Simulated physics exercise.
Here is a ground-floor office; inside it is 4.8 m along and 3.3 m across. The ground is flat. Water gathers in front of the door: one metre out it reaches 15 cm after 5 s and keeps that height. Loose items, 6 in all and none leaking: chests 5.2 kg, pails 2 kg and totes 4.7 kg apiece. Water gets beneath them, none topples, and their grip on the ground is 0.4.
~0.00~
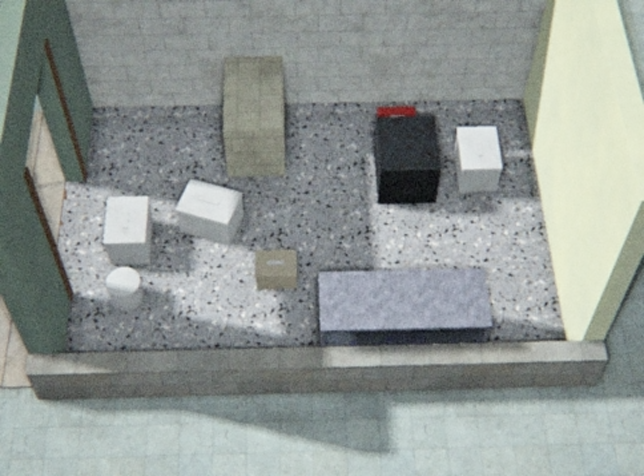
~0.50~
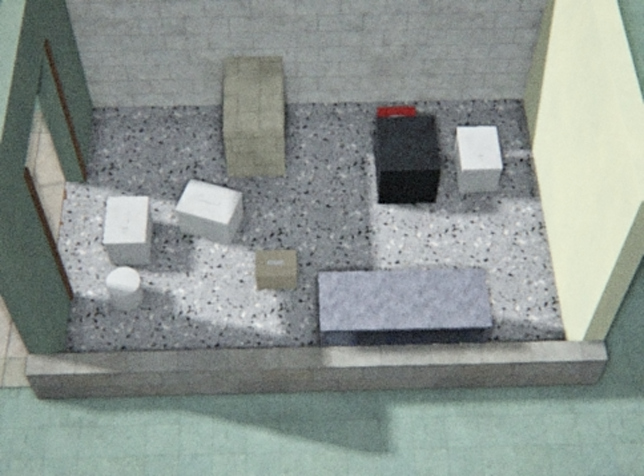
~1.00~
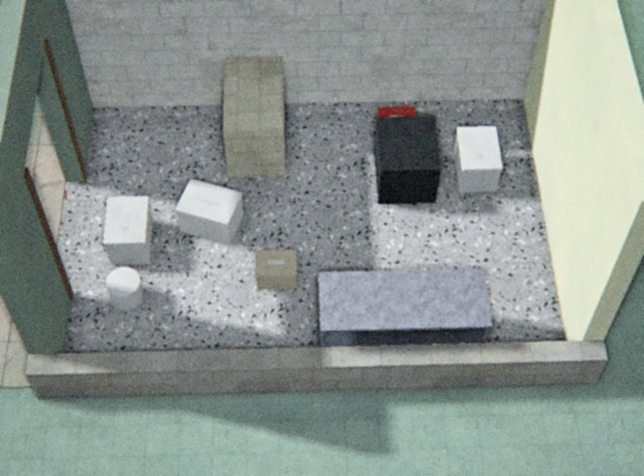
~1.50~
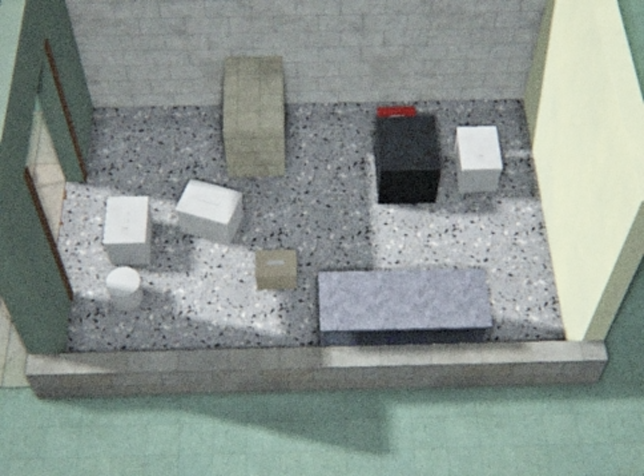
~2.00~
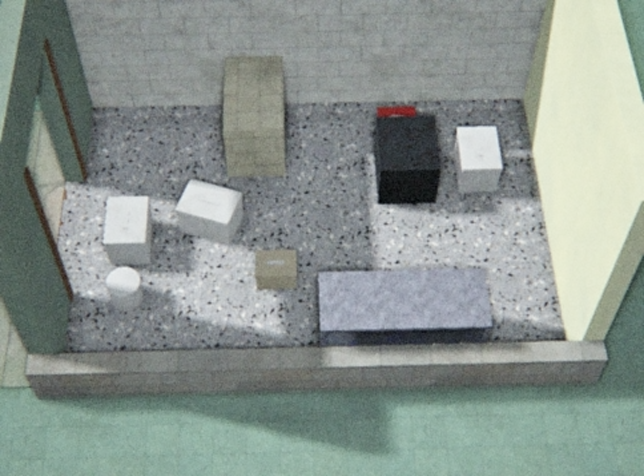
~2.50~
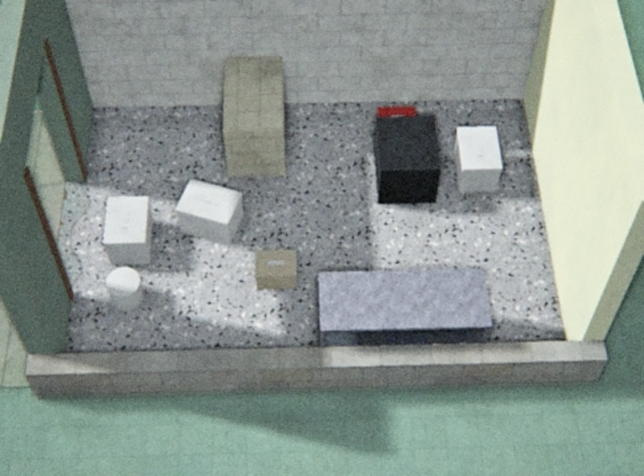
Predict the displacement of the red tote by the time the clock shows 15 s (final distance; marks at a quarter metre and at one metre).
The red tote is nudged along.
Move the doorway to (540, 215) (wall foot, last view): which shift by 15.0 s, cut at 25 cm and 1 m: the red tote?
Then the red tote stays put.
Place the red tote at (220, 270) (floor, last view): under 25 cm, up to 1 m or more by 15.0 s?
It gets carried off.
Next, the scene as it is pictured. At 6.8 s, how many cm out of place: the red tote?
About 0 cm.
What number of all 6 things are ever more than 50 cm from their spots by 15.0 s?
That makes 6.
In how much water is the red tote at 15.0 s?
About 12 cm.
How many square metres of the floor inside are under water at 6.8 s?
About 8.5 m2.
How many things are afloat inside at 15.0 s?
I count 6.
After 3.5 s the red tote is near (397, 118), 0.0 m from its start, aground; 0 afloat.
After 6.8 s the red tote is near (397, 118), 0.0 m from its start, aground; 2 afloat.
After 11.0 s the red tote is near (397, 118), 0.0 m from its start, aground; 5 afloat.
After 15.0 s the red tote is near (327, 105), 0.8 m from its start, afloat; 6 afloat.
